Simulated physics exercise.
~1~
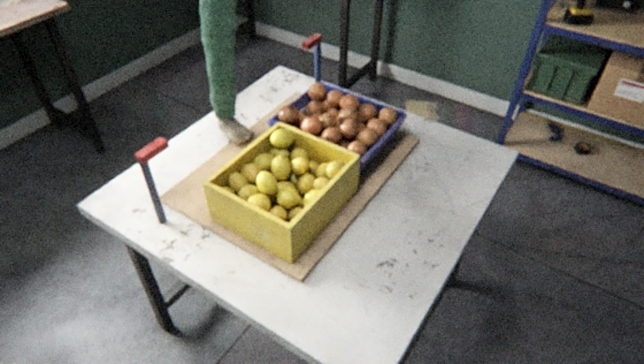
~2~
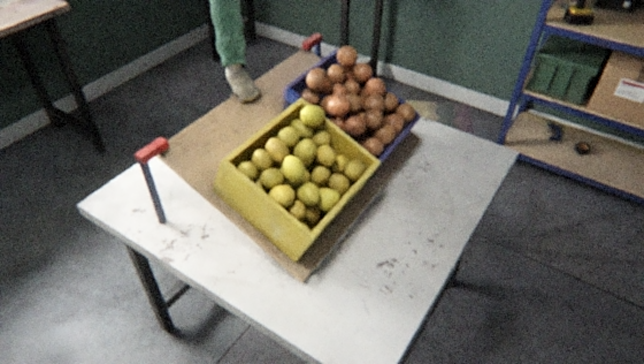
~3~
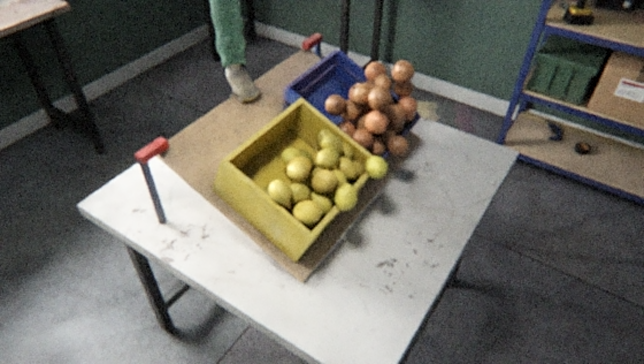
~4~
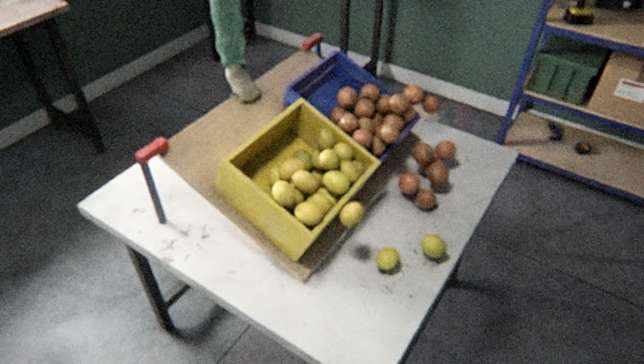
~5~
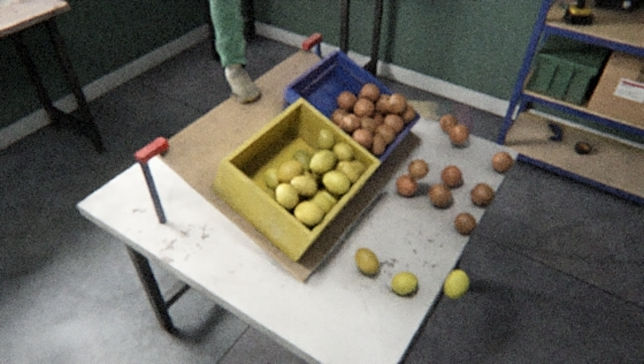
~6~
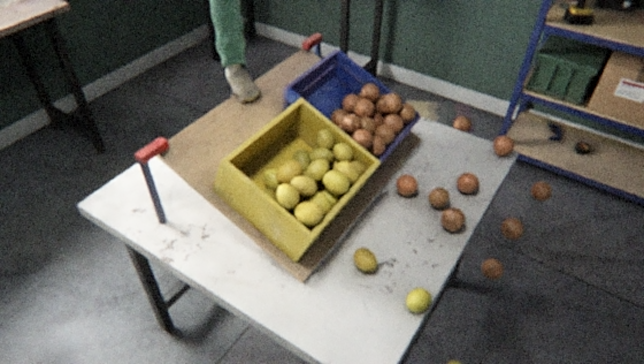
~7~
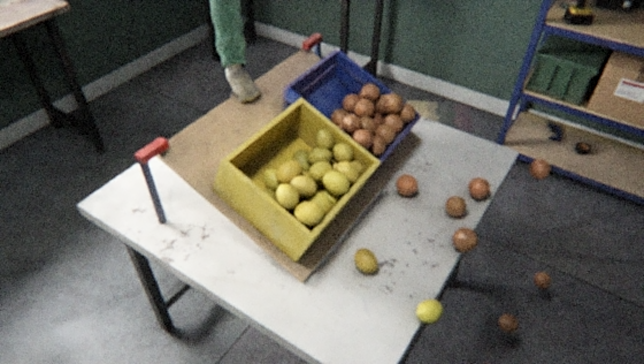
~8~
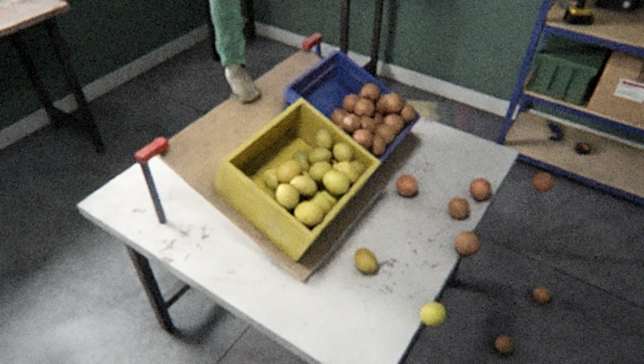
A person's green-clad leg and pale shoe show behind a white table in a dim workshop, seen from above, with shelves at the right. On the table, a brown board carries a yellow tub of yellow-green fruit in front and a blue tub of brown onions behind, between two red-topped stops. The board tilts sharply, its left side rising, then stays tipped as the contents surge rightward. Many onions and a few fruit spill over the tubs' right edges and roll across the table, some dropping off. Finally both tubs still hold most of their loads, while several pieces lie scattered on the tabletop and floor.
